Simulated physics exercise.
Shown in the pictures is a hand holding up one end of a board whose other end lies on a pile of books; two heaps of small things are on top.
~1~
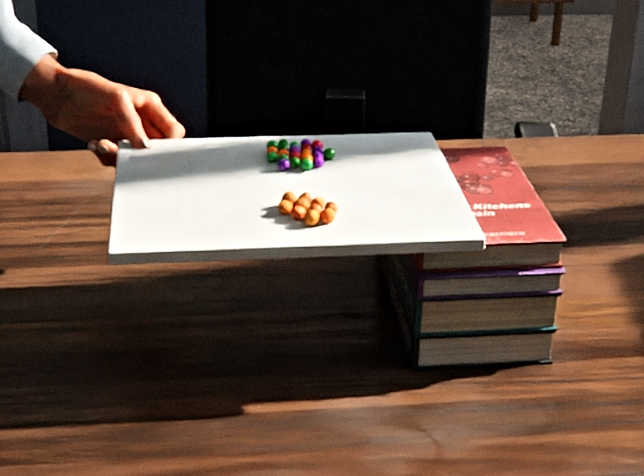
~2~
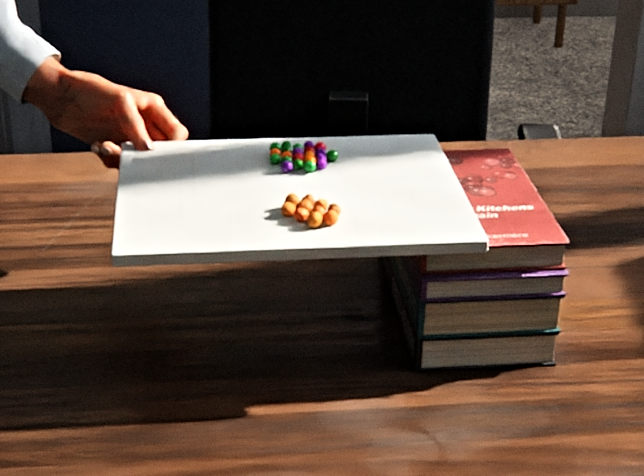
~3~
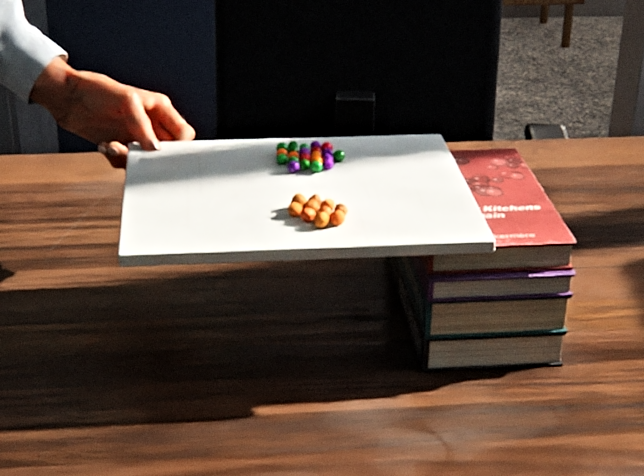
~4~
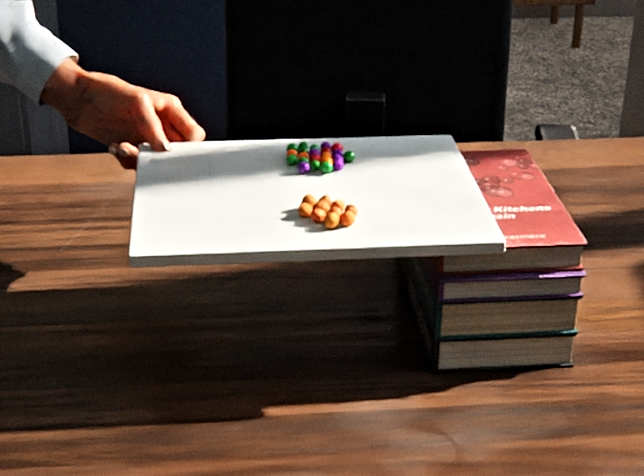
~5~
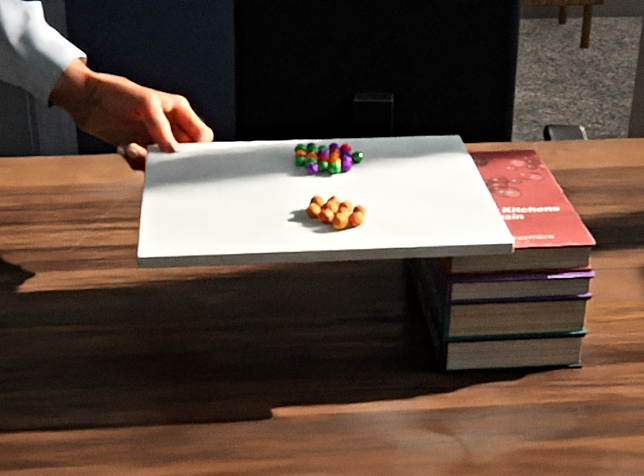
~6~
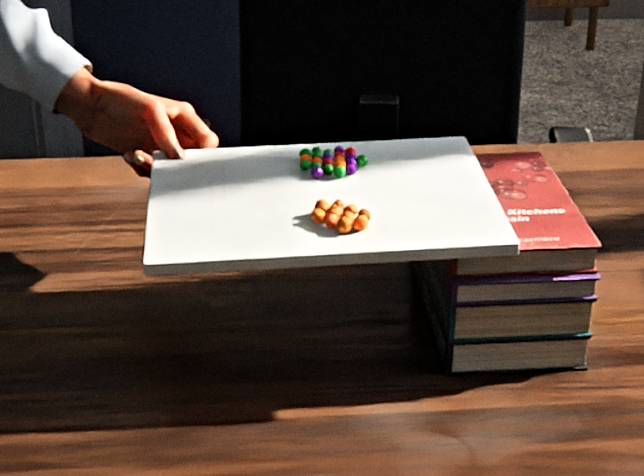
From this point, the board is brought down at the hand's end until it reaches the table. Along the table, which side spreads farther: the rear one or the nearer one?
I expect the one more distant from us will go farther.
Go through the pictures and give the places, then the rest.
The first picture shows held end of the board (121, 253), level; book pile (466, 204), nearly half as high as the board is long; near portion (302, 205), a few coated peanuts; far portion (295, 151), a few round plastic beads.
The second picture shows held end of the board (125, 255), level; far portion (298, 153).
The third picture shows held end of the board (131, 255), level; near portion (312, 207).
The fourth picture shows held end of the board (142, 256), level; far portion (315, 154).
The fifth picture shows held end of the board (150, 257), level; near portion (330, 209).
The sixth picture shows held end of the board (156, 264), down by 1°; book pile (500, 210); near portion (335, 213), not moving; far portion (328, 159), not moving.
Then, 0.63 s later than the last frame, board sloping at 16°; near portion every one still on the board; far portion every one still on the board.
Then, 1.17 s later than the last frame, board sloping at 28°; near portion mostly less than half a board's length out; far portion mostly up to a board's length out.
Then, 1.64 s later than the last frame, board resting at 28°; near portion mostly less than half a board's length out; far portion mostly one to two board lengths out.
When it is over, board resting at 28°; near portion mostly less than half a board's length out; far portion mostly one to two board lengths out, roughly a quarter gone off the table; the far portion has gone farther.
